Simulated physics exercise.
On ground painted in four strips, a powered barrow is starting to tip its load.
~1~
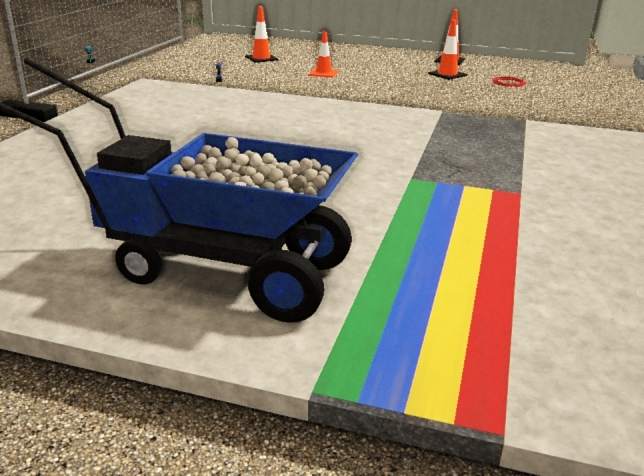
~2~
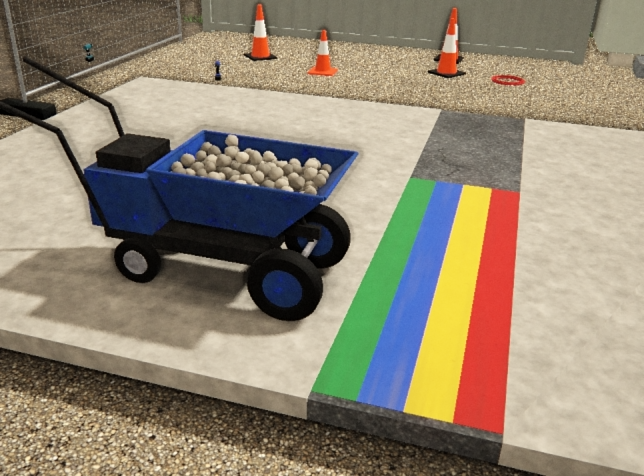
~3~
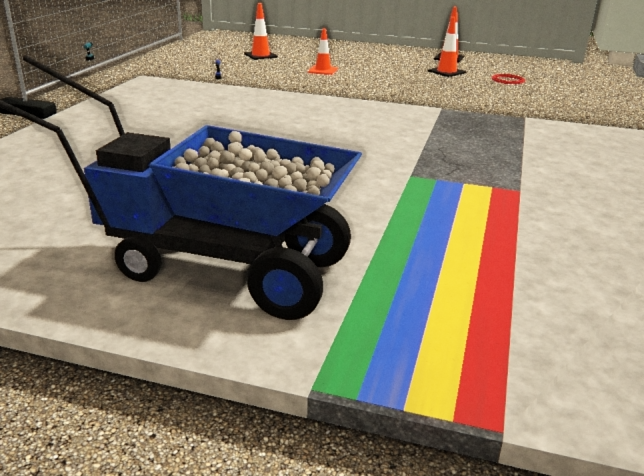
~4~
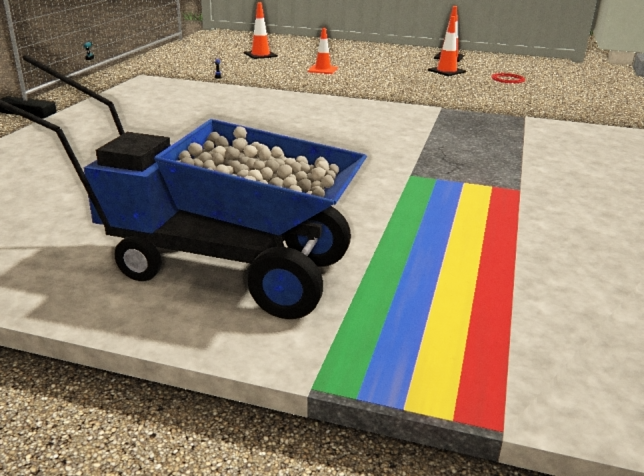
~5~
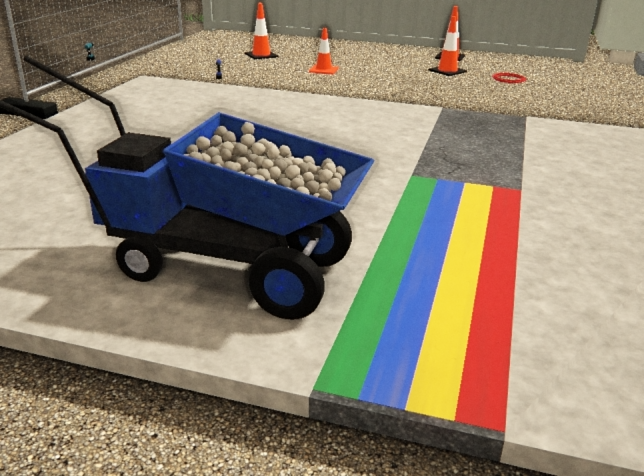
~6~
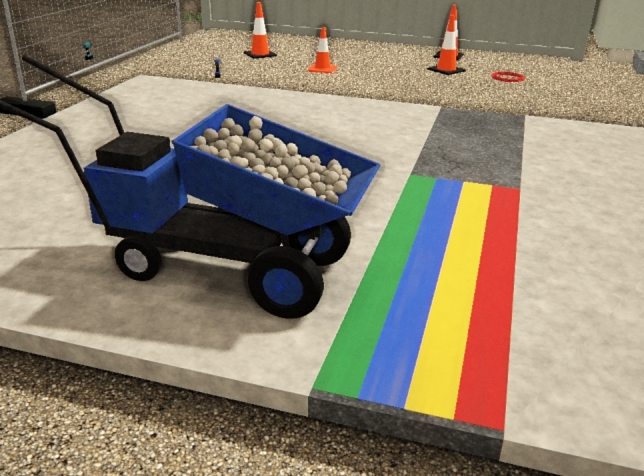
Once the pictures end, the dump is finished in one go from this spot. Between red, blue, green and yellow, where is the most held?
On yellow.
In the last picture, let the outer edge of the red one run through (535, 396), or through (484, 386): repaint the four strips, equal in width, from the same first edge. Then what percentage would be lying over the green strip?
The first comes to 0 per cent and the second to 0 per cent.
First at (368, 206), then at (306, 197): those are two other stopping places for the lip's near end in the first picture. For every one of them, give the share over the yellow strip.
The first stopping place yields 20 % and the other yields 20 %.
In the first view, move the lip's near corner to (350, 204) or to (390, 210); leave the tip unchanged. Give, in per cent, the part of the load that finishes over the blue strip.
In turn, around 0 per cent and 0 per cent.
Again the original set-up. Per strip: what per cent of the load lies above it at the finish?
Split by strip in per cent: Green 0; blue 20; yellow 30; red 20.
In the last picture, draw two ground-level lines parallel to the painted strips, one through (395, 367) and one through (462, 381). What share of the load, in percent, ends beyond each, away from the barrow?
80 % and 30 %.
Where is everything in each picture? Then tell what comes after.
In the first frame, lip of the skip at (324, 200), level; top of the load at (243, 172), river pebbles; green strip at (351, 358); blue strip at (394, 367); yellow strip at (438, 376); red strip at (484, 386).
In the second frame, lip of the skip at (324, 199), level; top of the load at (238, 168).
In the third frame, lip of the skip at (328, 200), tipped barely; top of the load at (230, 170).
In the fourth frame, lip of the skip at (334, 203), tipped a little; top of the load at (230, 154).
In the fifth frame, lip of the skip at (343, 208), tipped a little; top of the load at (226, 155).
In the sixth frame, lip of the skip at (350, 214), tipped clearly; top of the load at (241, 155); green strip at (350, 354); blue strip at (393, 363); yellow strip at (438, 372); red strip at (484, 381).
Soon after the last picture, skip tipped steeply; all in the skip.
A little later, skip tipped right over; about two thirds in the skip; about a quarter over the blue strip; about a quarter over the yellow strip; a stray few over the red strip; a stray few falling.
Later still, skip tipped right over; about a quarter in the skip; about a quarter over the blue strip; about a third over the yellow strip; about a quarter over the red strip; a small part off the paint.
At rest, skip tipped right over; about a quarter in the skip; none over the green strip; about a quarter over the blue strip; about a third over the yellow strip; about a quarter over the red strip; a small part off the paint.
